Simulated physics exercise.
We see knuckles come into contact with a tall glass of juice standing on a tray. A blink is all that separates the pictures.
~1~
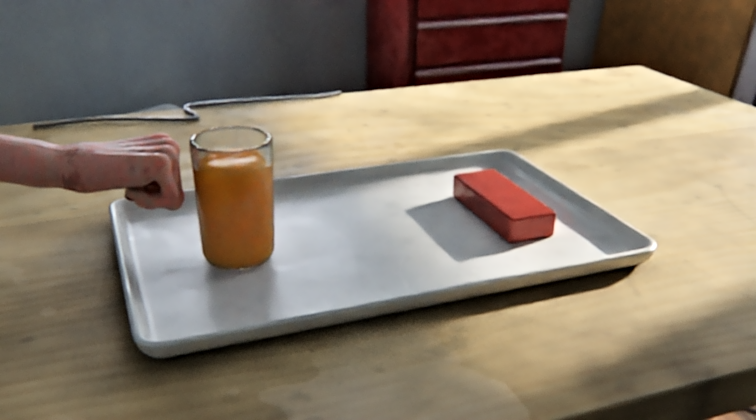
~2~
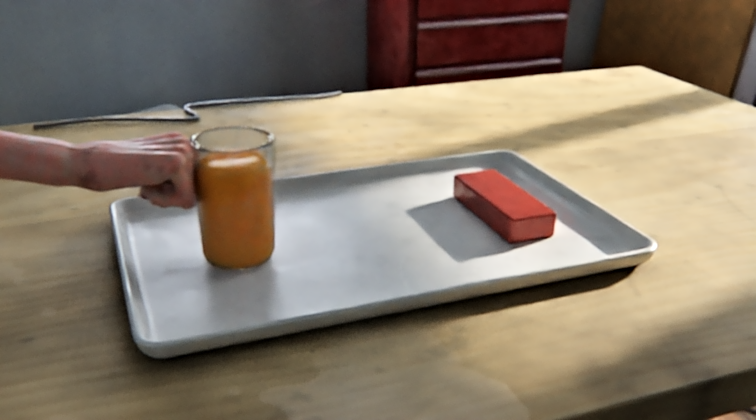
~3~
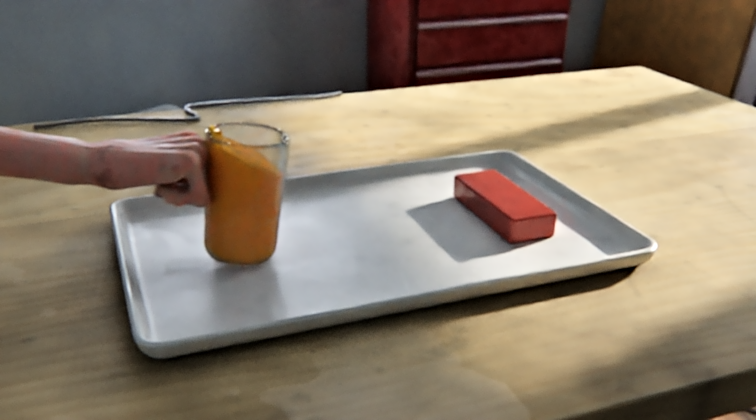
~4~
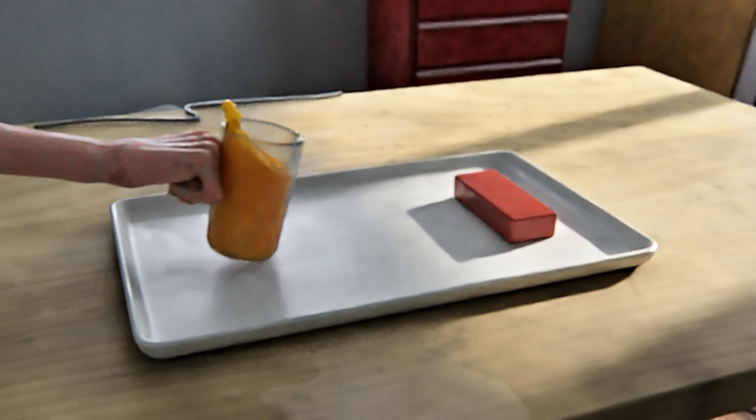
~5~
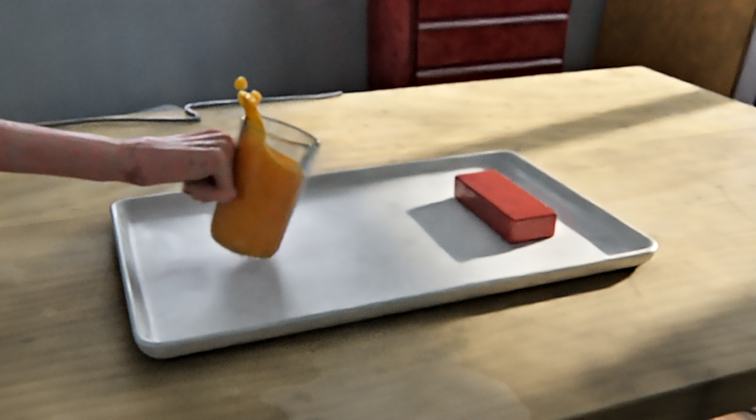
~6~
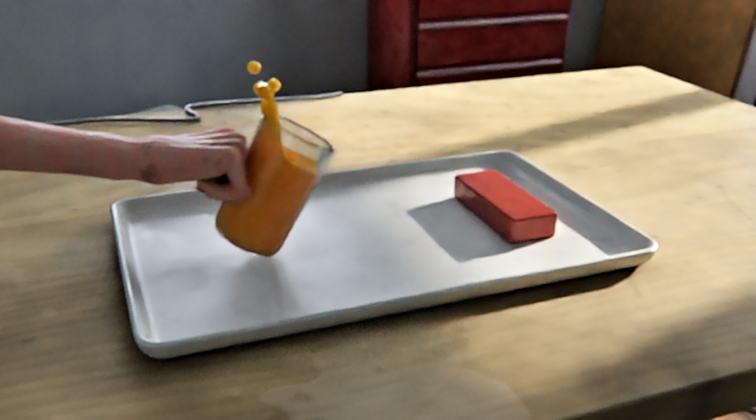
We see a fist move right into the upper side of a glass of orange juice on a gray tray with a red block; the glass tilts steadily rightward as juice surges up its left side and drops fly above the rim.
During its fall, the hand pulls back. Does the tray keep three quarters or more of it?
Yes.
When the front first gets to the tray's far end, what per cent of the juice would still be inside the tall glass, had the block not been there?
About 45 per cent.
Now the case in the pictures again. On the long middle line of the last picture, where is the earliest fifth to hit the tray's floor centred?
Touchdown, mid-line: Approx. (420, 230).
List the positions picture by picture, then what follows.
The first picture shows tilt 0°; right rim (269, 137); surface from (196, 163) to (266, 156); the tray's far rim is at (574, 193); a block is fixed to the tray further along.
The second picture shows tilt 0°; right rim (270, 137); surface from (196, 164) to (266, 155).
The third picture shows tilt 7°; right rim (284, 137); surface from (213, 133) to (270, 156).
The fourth picture shows tilt 14°; right rim (299, 138); surface from (225, 142) to (288, 162); 1 per cent is over the edge.
The fifth picture shows tilt 22°; right rim (315, 142); surface from (231, 169) to (302, 161); 2 per cent is over the edge.
The sixth picture shows tilt 30°; right rim (330, 147); surface from (238, 178) to (316, 157); 2 per cent is over the edge.
A moment on, the tall glass lies on its side and 91 per cent is in the glass, 0 on the tray and 9 above or beyond its rim.
Next, the tall glass lies on its side and 49 per cent is in the glass, 35 on the tray and 16 above or beyond its rim.
Then the tall glass lies on its side and 26 per cent is in the glass, 43 on the tray and 31 above or beyond its rim.
Later the tall glass lies on its side and 14 per cent is in the glass, 75 on the tray and 11 above or beyond its rim.
At rest 89 per cent is held by tray and glass, 11 is off the tray.
